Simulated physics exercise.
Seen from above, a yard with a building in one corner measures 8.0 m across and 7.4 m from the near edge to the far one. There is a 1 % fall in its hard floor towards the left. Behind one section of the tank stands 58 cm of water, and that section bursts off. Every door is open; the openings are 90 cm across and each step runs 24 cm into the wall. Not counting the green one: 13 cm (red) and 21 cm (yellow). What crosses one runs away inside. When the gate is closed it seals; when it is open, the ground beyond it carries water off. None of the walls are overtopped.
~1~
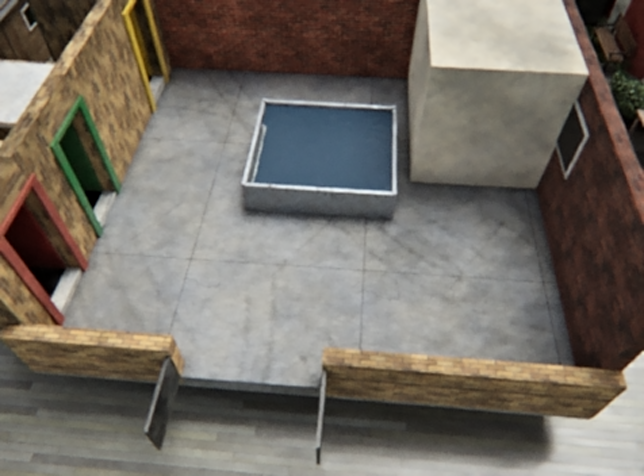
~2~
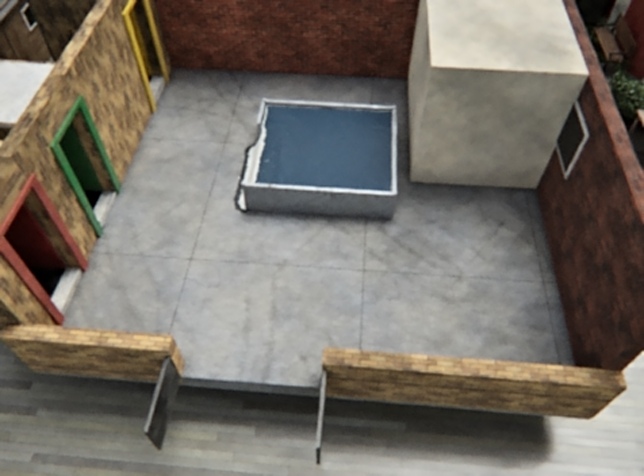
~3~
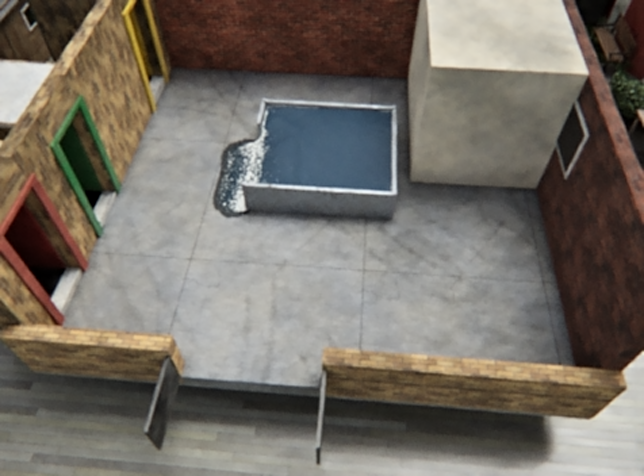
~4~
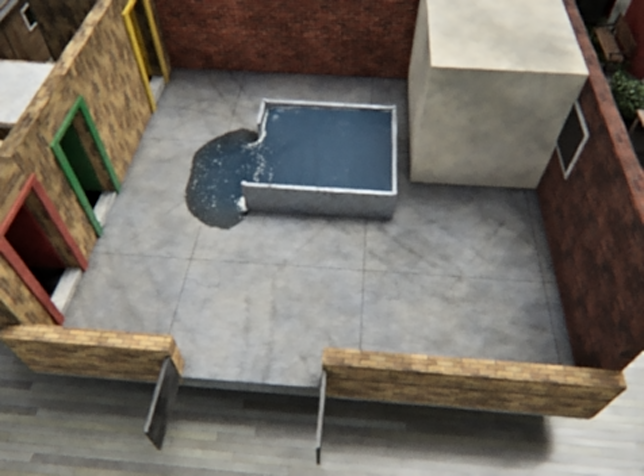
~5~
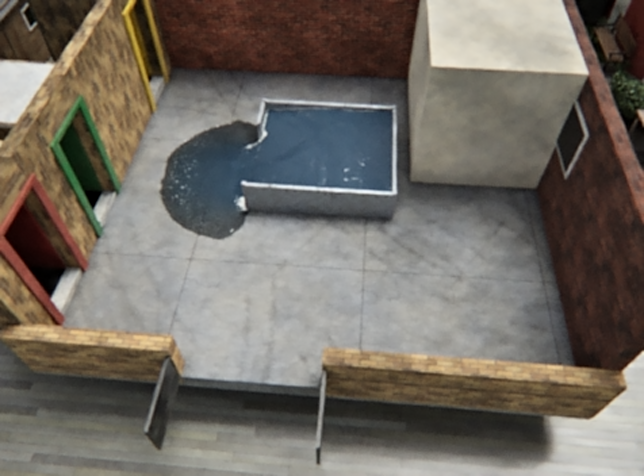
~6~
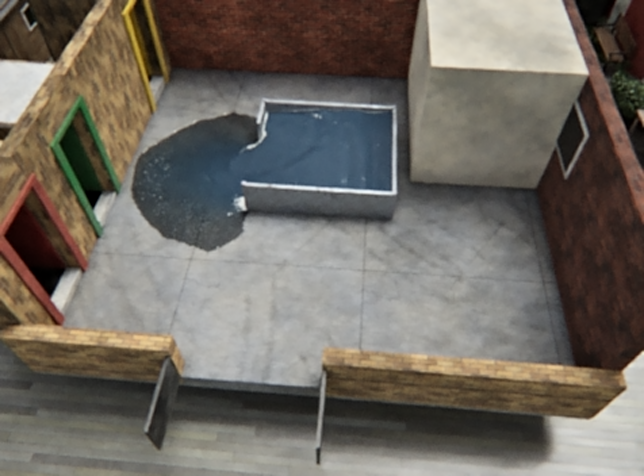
Water bursts through the tank's left side and spreads leftward across the gray yard floor.
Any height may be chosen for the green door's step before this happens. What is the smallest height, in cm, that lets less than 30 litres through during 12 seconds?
About 25 cm.
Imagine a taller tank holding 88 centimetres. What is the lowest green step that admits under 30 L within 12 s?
Then a height close to 40 cm.
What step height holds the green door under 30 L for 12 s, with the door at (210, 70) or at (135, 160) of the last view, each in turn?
Around 16 and 29 cm respectively.
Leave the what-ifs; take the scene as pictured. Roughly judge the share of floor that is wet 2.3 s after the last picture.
Approximately 30 % of it.
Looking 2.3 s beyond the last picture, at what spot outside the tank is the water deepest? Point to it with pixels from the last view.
Look close to (49, 351).
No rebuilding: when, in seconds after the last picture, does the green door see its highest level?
At about 1.6 s.
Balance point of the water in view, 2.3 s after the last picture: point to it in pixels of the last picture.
It lies near (233, 175) in the last picture.
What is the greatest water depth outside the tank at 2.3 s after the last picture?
38 cm.
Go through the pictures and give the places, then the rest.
Still water, 58 cm deep, in the tank at (324, 147); the green door at (91, 174) is dry, in the first picture.
The front is at (240, 196), 0.2 m from the gap at (256, 170); 0.3 m2 of floor is wet, 58 cm left at the back, in the second picture.
The front is at (225, 158), 0.7 m from the gap at (256, 171); 1.1 m2 of floor is wet, 58 cm left at the back, in the third picture.
Water pours out at (256, 171) and has run 1.3 m, to (196, 167); about 8 cm deep outside, 58 cm at the back, in the fourth picture.
Water pours out at (256, 172) and has run 1.7 m, to (169, 174); about 6 cm deep outside, 58 cm at the back, in the fifth picture.
The gap is at (256, 171), the front 2.4 m out at (140, 163); the back of the tank holds 57 cm; 0.6 m in a straight line remain to the green door at (91, 174), in the sixth picture.
Then, 0.7 s after the last picture water covers 20 % of the floor, deepest (36 cm) near (123, 182); 25 cm at the green door, 11 litres in over its 10 cm step.
Then, 2.3 s after the last picture water covers 30 % of the floor, deepest (38 cm) near (49, 351); 27 cm at the green door, 180 litres in over its 10 cm step.
Then, 11.3 s after the last picture water covers 100 % of the floor, deepest (12 cm) near (252, 81); 8 cm at the green door, 316 litres in over its 10 cm step.
At the green door as built, the water peaked near 31 cm, 1.5 s after the last picture.
With a step of 20.5 cm, 80 litres would have come in within the 12 s; with 27.5 cm, 17 litres. So under 30 litres takes about 25 cm.
